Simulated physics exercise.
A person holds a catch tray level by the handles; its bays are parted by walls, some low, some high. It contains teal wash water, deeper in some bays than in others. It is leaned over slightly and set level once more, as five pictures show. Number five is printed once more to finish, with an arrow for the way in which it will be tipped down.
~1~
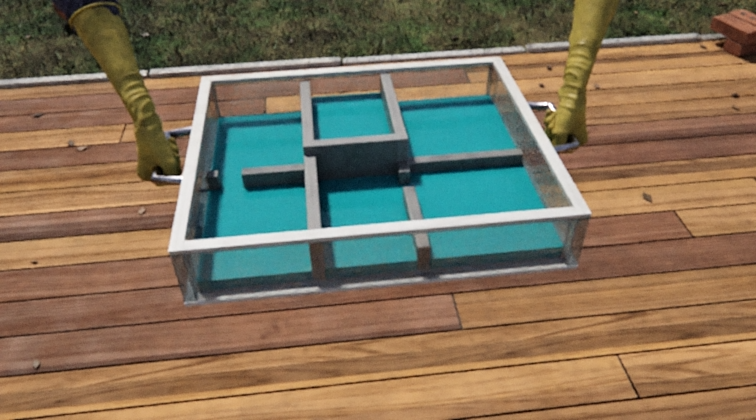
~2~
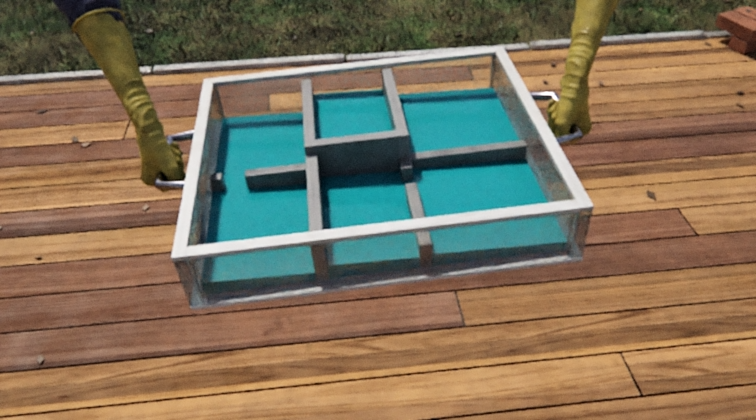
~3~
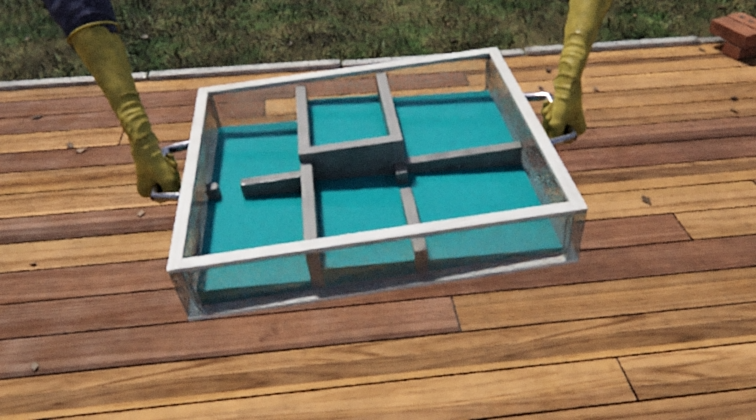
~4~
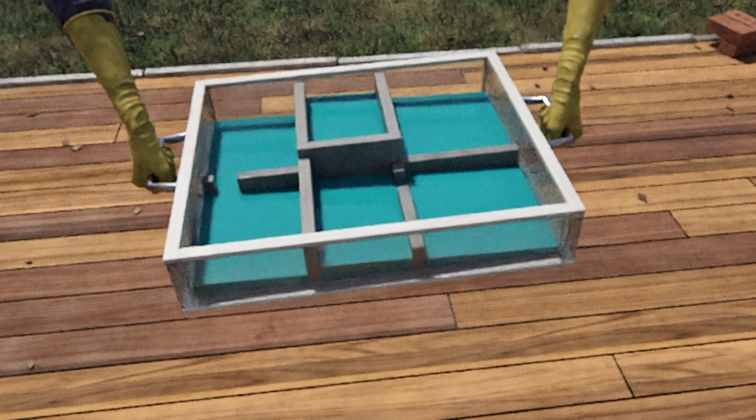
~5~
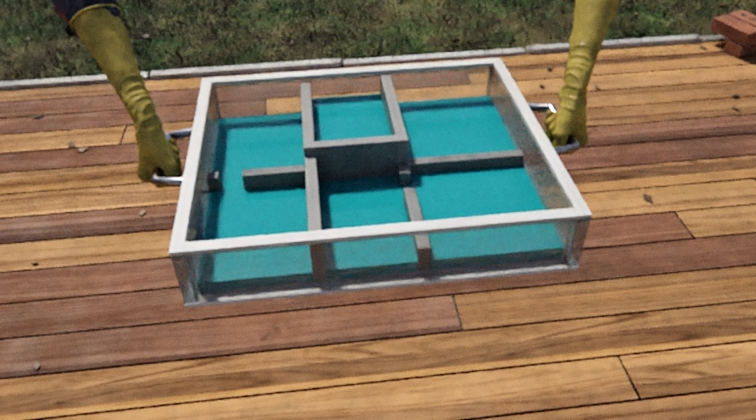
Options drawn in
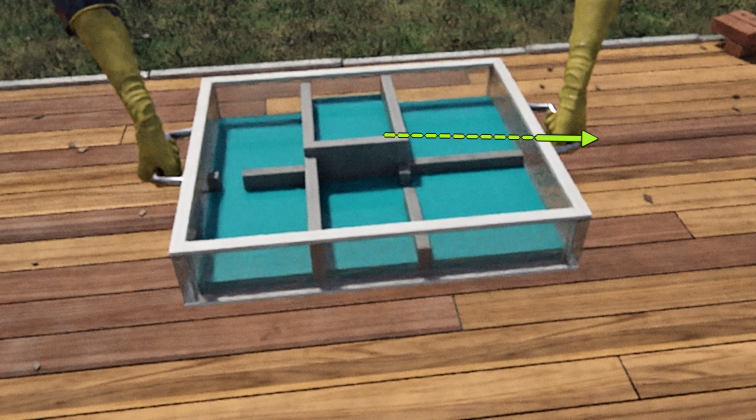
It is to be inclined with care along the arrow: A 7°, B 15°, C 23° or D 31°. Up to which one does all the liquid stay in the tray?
Go for C.
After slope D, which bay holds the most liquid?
The front right bay.
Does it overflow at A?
No, that is safe.
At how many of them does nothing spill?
Three of them.
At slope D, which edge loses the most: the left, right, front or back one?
The right rim.
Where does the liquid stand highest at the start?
The back middle bay.
The tray is level; deepest in the back middle bay, at (351, 125), shallowest in the back left.
Tipped about 3° down to the left; no wall is crossed.
Tipped about 5° down to the left; no wall is crossed.
Tipped about 2° down to the left; no wall is crossed.
The tray is level; deepest in the back middle bay, at (351, 126), shallowest in the front left.
The arrow ends at (591, 138).
Choosing A, nothing spills; the back middle bay holds the most.
Choosing B, nothing spills; the front right bay holds the most.
Choosing C, nothing spills; the front right bay holds the most.
Choosing D, about 13 % goes over the rim.
